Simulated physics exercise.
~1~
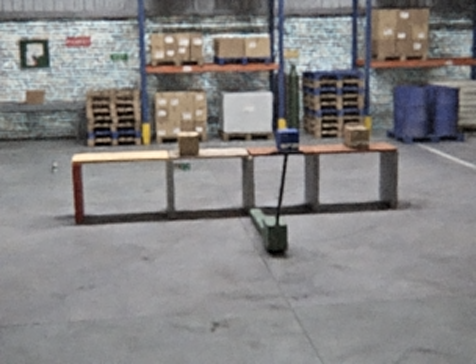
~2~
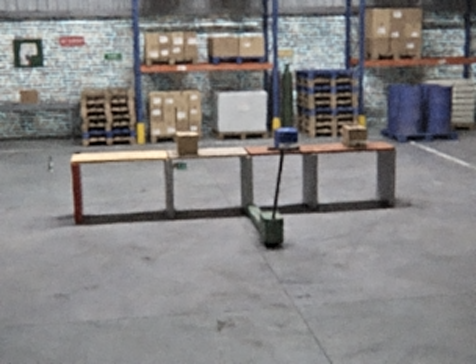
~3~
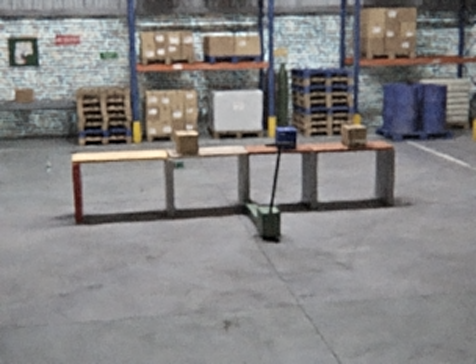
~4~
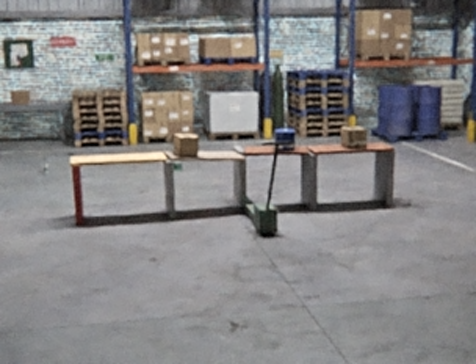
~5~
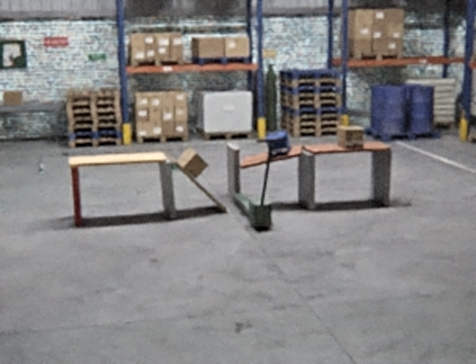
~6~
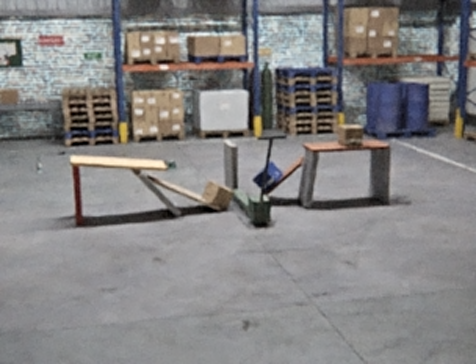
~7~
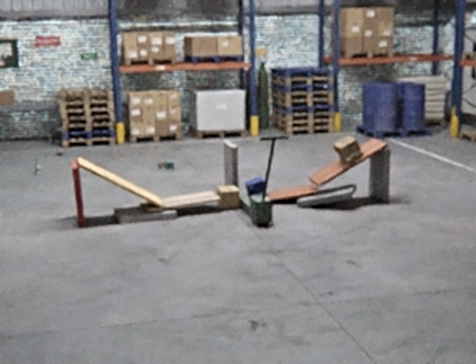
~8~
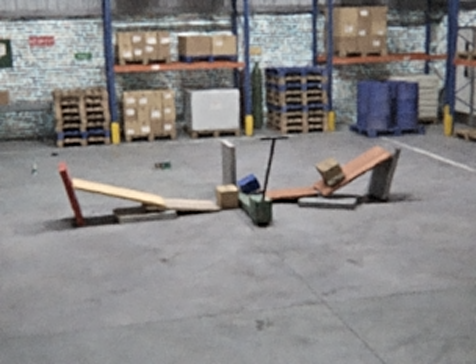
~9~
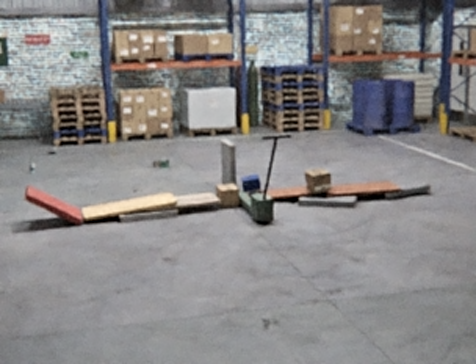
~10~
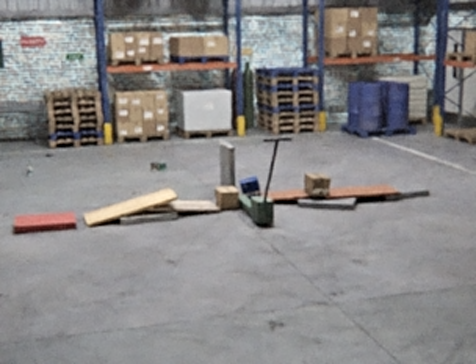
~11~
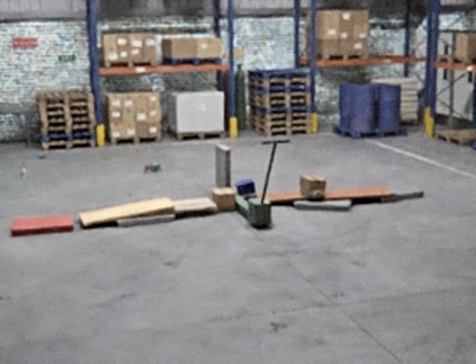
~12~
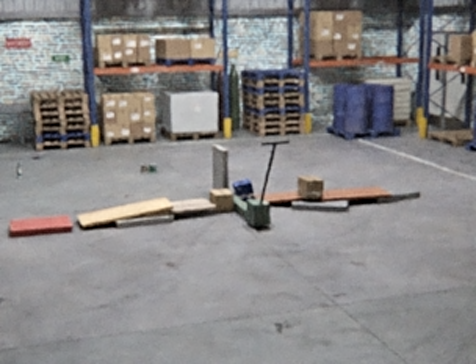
In the video, a floor jack pushes into the base of a row of boards on upright supports in a warehouse, and the boards and cartons drop from the middle outward; the red upright topples left last, leaving one grey support standing behind the jack.
